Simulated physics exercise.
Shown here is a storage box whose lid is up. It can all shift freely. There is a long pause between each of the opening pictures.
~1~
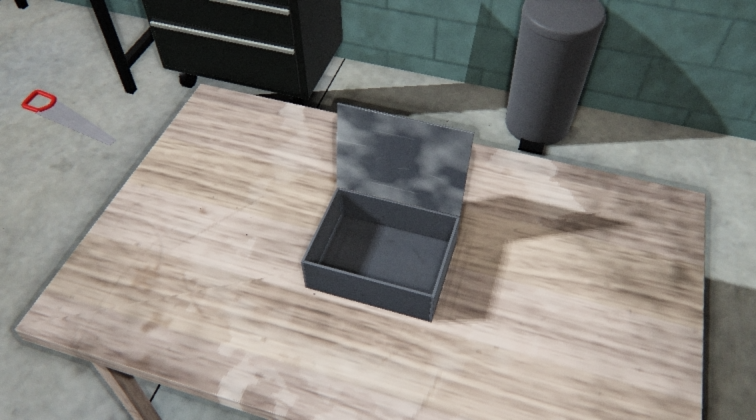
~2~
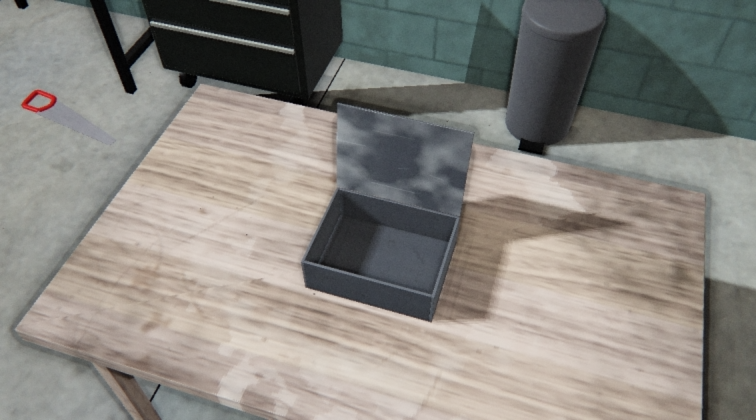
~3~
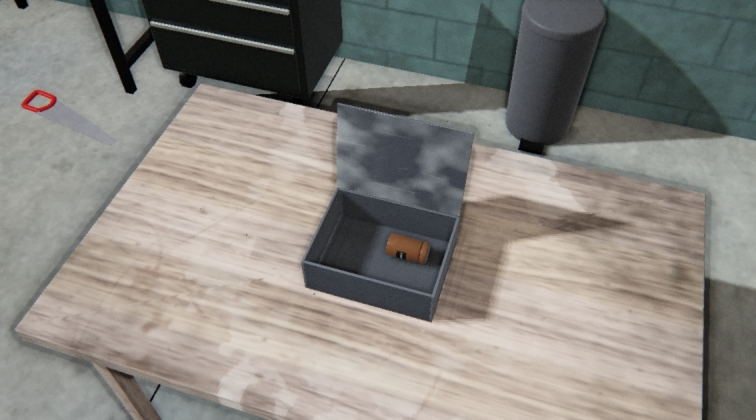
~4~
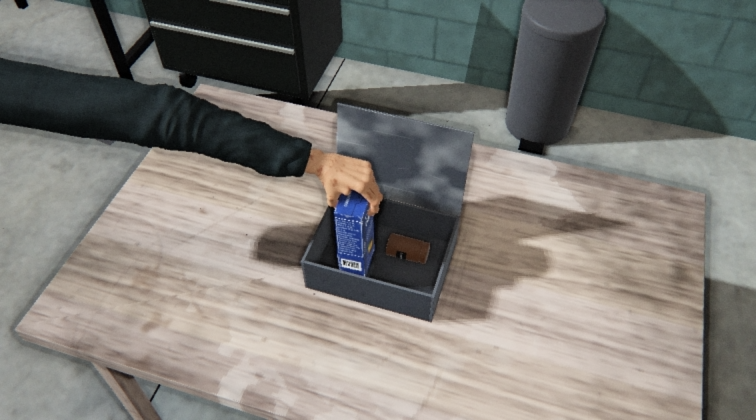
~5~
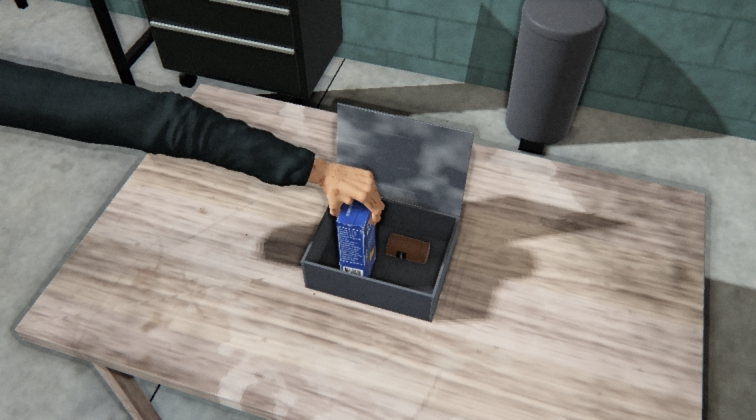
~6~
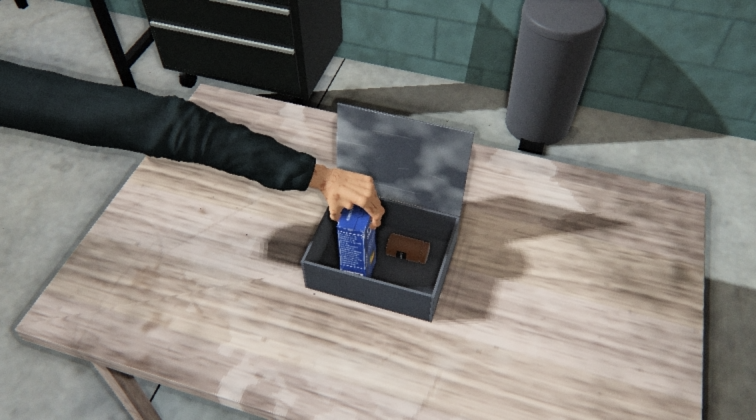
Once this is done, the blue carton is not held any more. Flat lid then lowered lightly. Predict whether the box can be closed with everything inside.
Gap remains.
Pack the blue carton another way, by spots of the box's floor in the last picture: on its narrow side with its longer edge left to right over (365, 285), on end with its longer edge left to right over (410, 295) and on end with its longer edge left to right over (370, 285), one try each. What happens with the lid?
Going through the three tries, the lid settles all the way, then hangs open, then hangs open.
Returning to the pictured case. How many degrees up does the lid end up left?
About 50° above the rim.
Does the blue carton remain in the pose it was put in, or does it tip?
Simply put, the blue carton remains unturned.
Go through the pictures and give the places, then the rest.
In the first picture, the last thing is not in view yet.
In the second picture, the last thing is not in view yet.
In the third picture, the last thing is not in view yet; brown shaker (408, 249).
The fourth picture shows coming down; blue carton (356, 233); brown shaker (408, 249).
The fifth picture shows coming down; blue carton (358, 241); brown shaker (408, 249).
The sixth picture shows in place under the hand; blue carton (358, 245); brown shaker (408, 249).
Then, 1.10 s after the last picture, lid starting down.
Then, 1.50 s after the last picture, lid 66° above the rim.
Then, 1.70 s after the last picture, lid 48° above the rim.
Then, 3.60 s after the last picture, blue carton resting near (358, 245).
At rest, lid 48° above the rim; both in place. Seen from the same camera at the end, blue carton near (358, 245).
